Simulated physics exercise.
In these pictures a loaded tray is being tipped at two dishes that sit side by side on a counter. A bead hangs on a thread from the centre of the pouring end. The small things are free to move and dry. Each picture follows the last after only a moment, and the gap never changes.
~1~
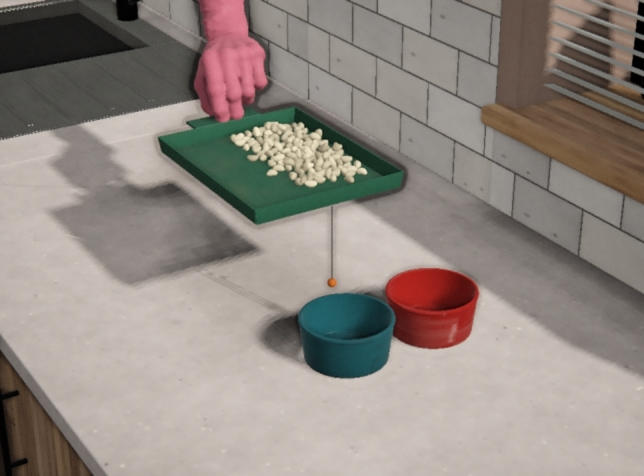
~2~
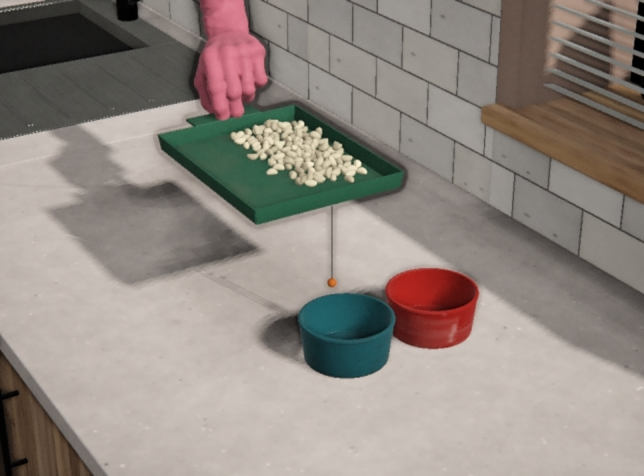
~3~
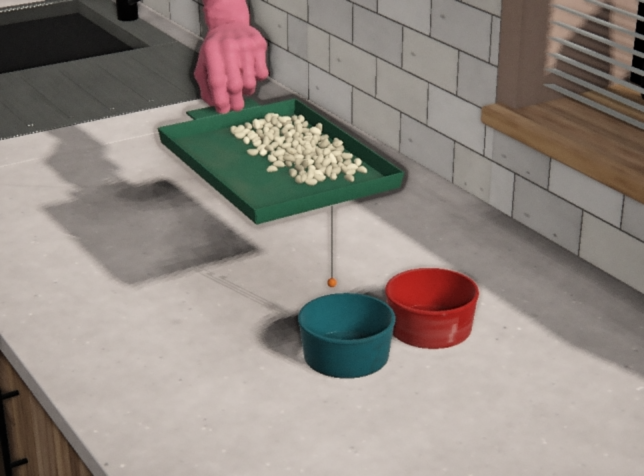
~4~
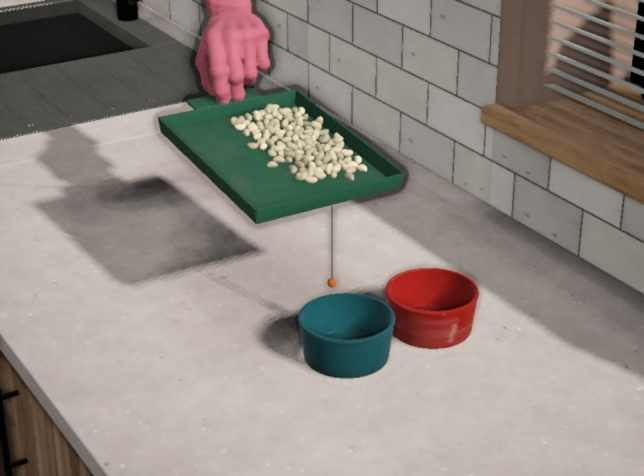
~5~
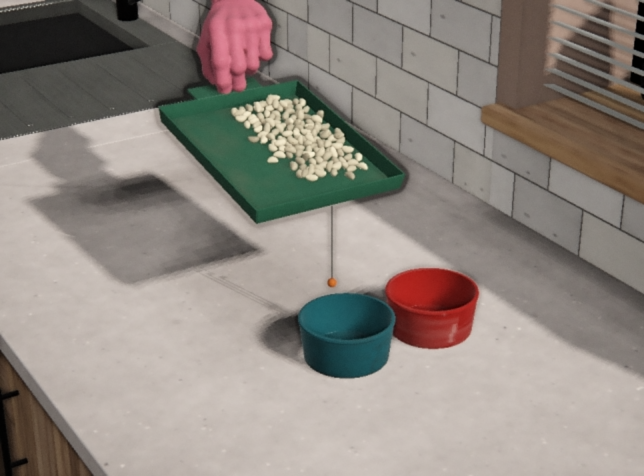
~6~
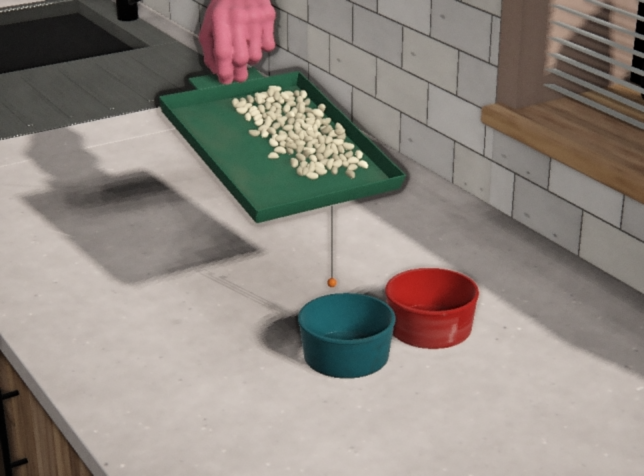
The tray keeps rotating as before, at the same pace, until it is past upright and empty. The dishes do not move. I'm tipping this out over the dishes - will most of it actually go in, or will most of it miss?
Most of it will go in.
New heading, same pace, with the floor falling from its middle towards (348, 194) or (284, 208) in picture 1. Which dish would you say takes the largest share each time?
Place one gives the rightmost dish, place two gives the leftmost dish.
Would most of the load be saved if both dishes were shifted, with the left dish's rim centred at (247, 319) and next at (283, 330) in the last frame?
Well, a minority share the first time and a majority share the next.
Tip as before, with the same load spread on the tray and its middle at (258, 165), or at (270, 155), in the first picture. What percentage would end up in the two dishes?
Around 80 then around 80 per cent.
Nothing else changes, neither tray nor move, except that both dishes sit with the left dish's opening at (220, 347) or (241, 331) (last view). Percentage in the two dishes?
Around 30 and around 30 per cent, in that order.
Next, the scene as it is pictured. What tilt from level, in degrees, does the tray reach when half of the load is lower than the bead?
100° or so.
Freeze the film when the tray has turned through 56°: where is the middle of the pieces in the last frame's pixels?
In the last view, the load is centred near (344, 154).
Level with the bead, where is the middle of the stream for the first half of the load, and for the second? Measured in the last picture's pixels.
The opening part goes through (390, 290); what follows goes through (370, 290).
Soon after the last picture, tray tipped steeply; nearly all on the tray; a stray few in the air.
A little later, tray tipped right over; about two thirds on the tray; a small part in the left dish; a small part in the right dish; a stray few outside both; about a quarter in the air.
Later still, tray tipped past a quarter turn; about half in the left dish; about a third in the right dish; a small part outside both.
At rest, tray tipped past a quarter turn; about half in the left dish; about a third in the right dish; a small part outside both.
